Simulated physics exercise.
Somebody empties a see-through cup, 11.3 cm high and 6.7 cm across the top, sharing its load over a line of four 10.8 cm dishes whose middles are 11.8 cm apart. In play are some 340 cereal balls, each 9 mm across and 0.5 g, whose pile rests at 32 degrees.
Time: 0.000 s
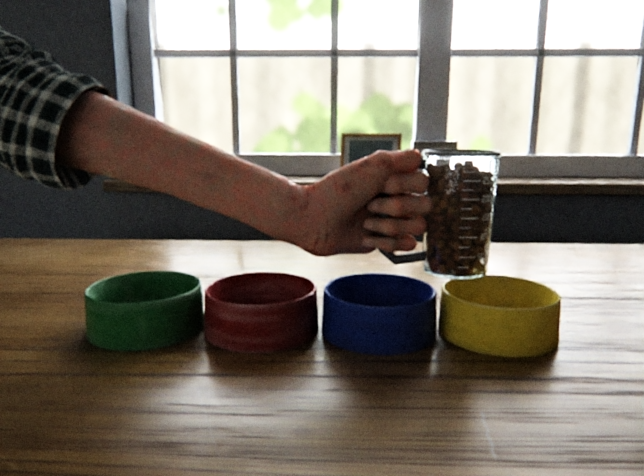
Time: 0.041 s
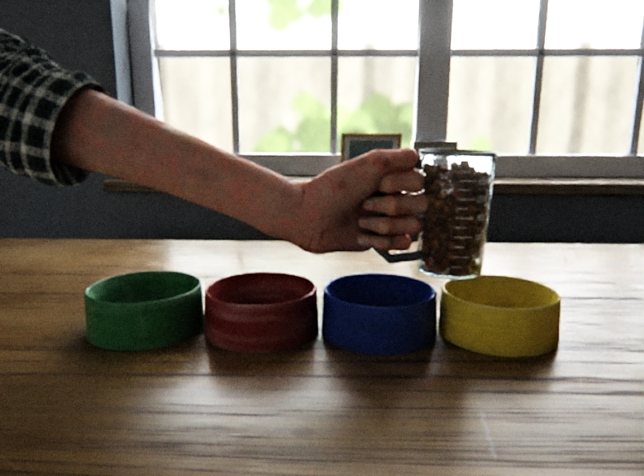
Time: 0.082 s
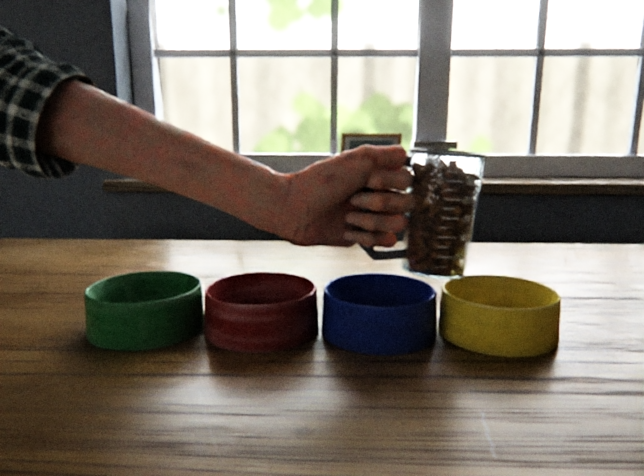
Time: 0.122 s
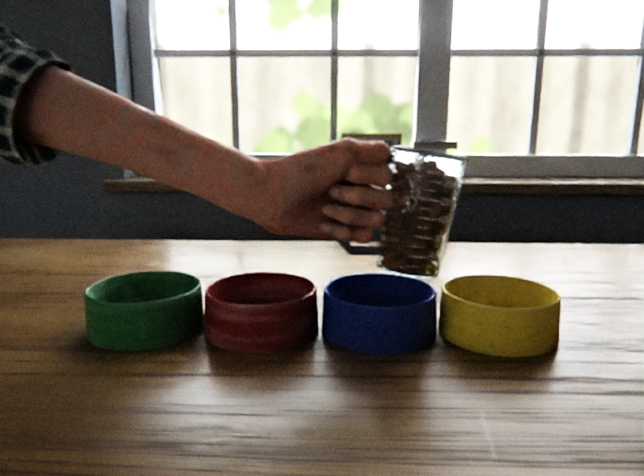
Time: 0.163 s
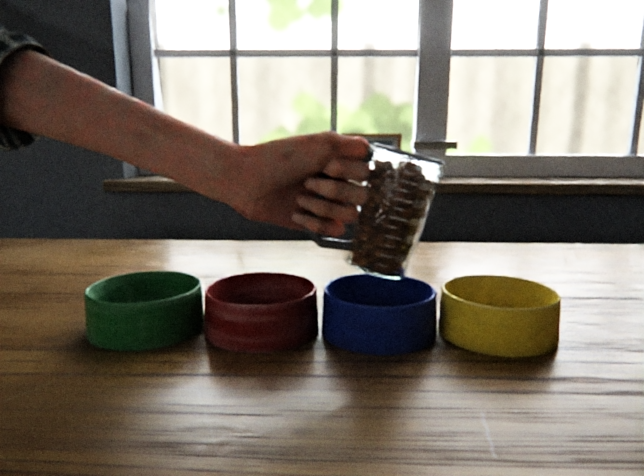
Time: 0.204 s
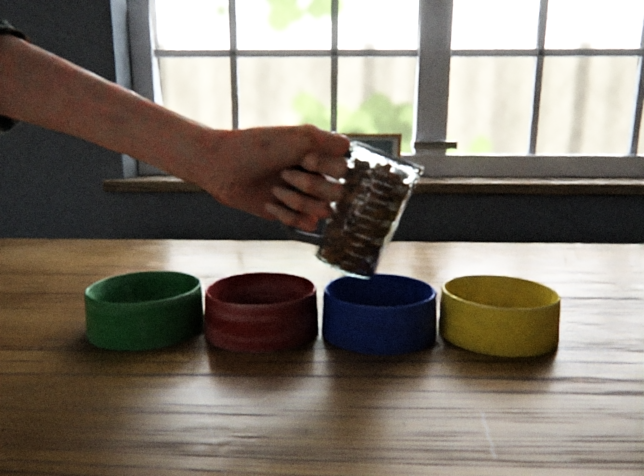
Hand holding a clear cup of brown pieces moving left above yellow and blue dishes on a wooden table, gradually tilting it rightward.
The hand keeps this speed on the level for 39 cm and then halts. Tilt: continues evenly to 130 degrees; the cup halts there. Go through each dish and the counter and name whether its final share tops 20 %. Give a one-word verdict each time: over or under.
Red: Probably a fifth or fewer of the pieces land there; blue: Probably a fifth or fewer of the pieces land there; green: Probably more than a fifth of the pieces land there; yellow: Probably a fifth or fewer of the pieces land there; counter: Probably a fifth or fewer of the pieces land there.
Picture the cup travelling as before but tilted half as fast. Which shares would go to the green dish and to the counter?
Result - green: 100; counter: 0.
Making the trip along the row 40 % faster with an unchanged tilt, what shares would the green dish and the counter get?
Shares: Green 100, counter 0.
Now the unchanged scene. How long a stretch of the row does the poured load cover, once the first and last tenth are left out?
I'd put it at close to 7 cm.
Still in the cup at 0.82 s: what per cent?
That would be some 95 per cent.
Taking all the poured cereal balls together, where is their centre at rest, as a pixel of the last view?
Centre at rest: Approx. (139, 305) px.
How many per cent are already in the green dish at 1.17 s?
So far, roughly 85 per cent.
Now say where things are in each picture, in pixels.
Cup at (458, 212), tilt 0 degrees, lip at (497, 152), moved 0.0 cm; middle of the pieces at (455, 219); yellow dish at (500, 291); blue dish at (379, 289); red dish at (261, 288); green dish at (145, 286), in the first picture.
Cup at (453, 212), tilt 1 degrees, lip at (494, 153), moved 0.4 cm; middle of the pieces at (450, 219), in the second picture.
Cup at (440, 212), tilt 4 degrees, lip at (483, 155), moved 1.7 cm; middle of the pieces at (436, 219), in the third picture.
Cup at (418, 212), tilt 9 degrees, lip at (465, 159), moved 3.8 cm; middle of the pieces at (414, 218), in the fourth picture.
Cup at (392, 212), tilt 15 degrees, lip at (443, 163), moved 6.3 cm; middle of the pieces at (387, 218), in the fifth picture.
Cup at (366, 212), tilt 21 degrees, lip at (421, 169), moved 8.8 cm; middle of the pieces at (361, 217); yellow dish at (500, 291); blue dish at (379, 289); red dish at (261, 288); green dish at (145, 286). Its pace works out near 145 degrees a second; the hand travels 61 cm a second, in the sixth picture.
After 0.57 s, tilt 73 degrees; cup holds 100 %.
Then, at 0.82 s, tilt 109 degrees; cup holds 95 %, green 5 %.
Then, at 1.17 s, tilt 130 degrees; cup holds 15 %, green 85 %.
At rest (1.8 s), red 0 %, blue 0 %, green 100 %, yellow 0 %, counter 0 %.
